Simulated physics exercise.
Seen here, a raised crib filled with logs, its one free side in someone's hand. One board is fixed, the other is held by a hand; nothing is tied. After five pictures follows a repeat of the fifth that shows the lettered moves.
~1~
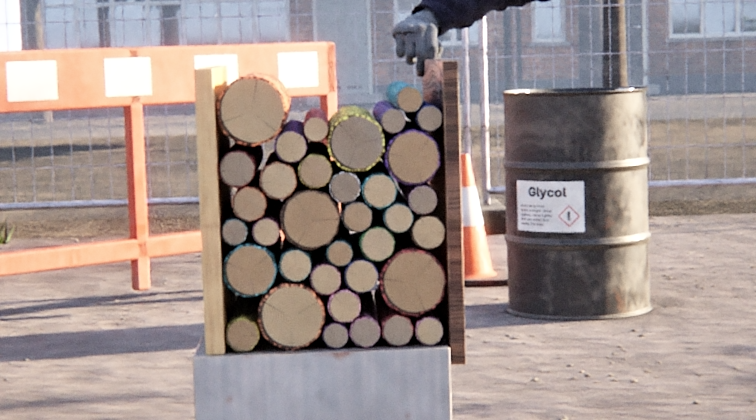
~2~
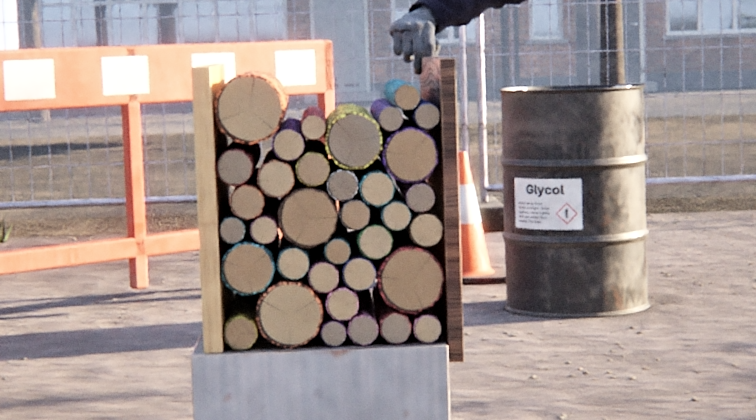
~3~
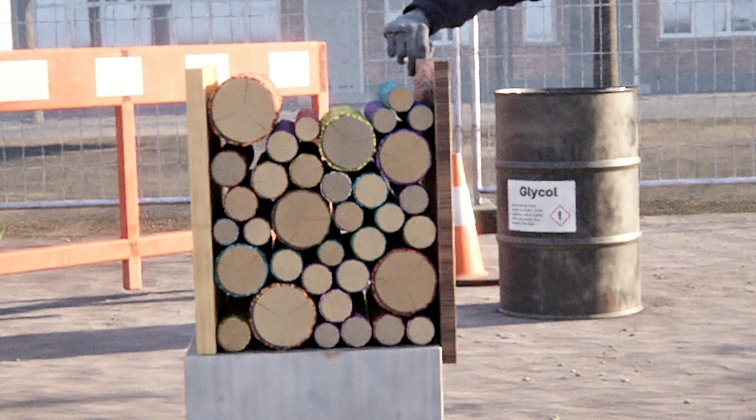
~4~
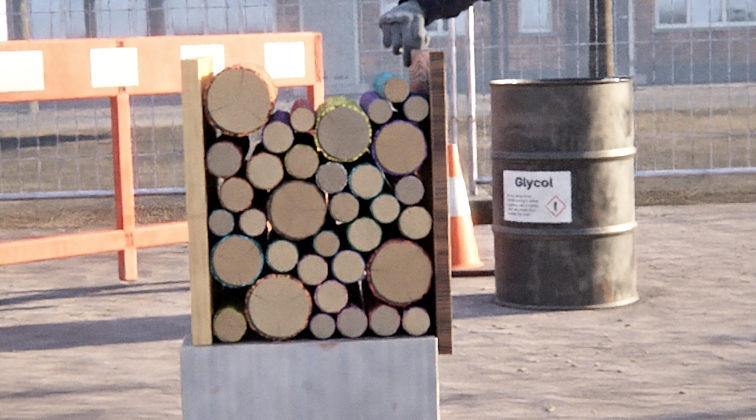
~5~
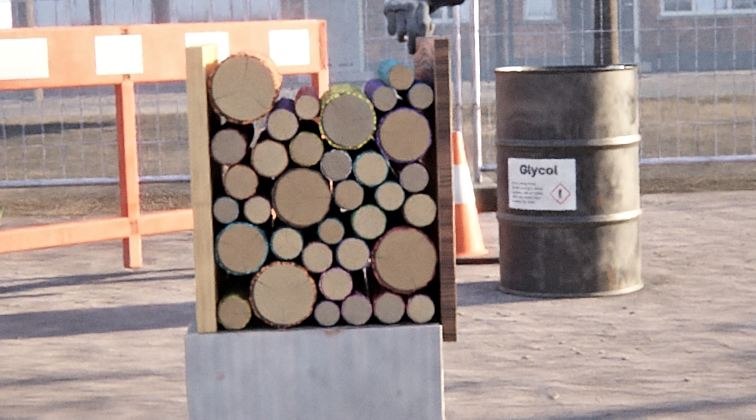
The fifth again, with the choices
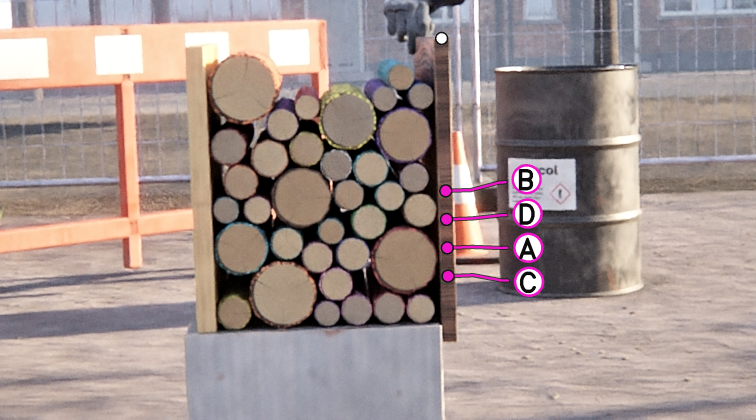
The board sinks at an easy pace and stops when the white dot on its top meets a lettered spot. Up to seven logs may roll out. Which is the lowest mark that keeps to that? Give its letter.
At most to D.
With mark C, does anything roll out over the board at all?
Yes, at C.
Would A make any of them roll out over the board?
Yes, at A.
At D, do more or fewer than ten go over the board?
At D, fewer than ten.
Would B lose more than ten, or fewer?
At B, fewer than ten.
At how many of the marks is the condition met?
Two of the four.
On the marked copy, A at (447, 248); B at (445, 191); C at (448, 276); D at (446, 219); the white dot at (441, 39).
With D. Early on, top of the board (435, 114).
Further on, top of the board (438, 200).
At the end, top of the board (438, 219), three out over the board.
As for the rest, A more than seven out over the board; B three out over the board; C more than seven out over the board.
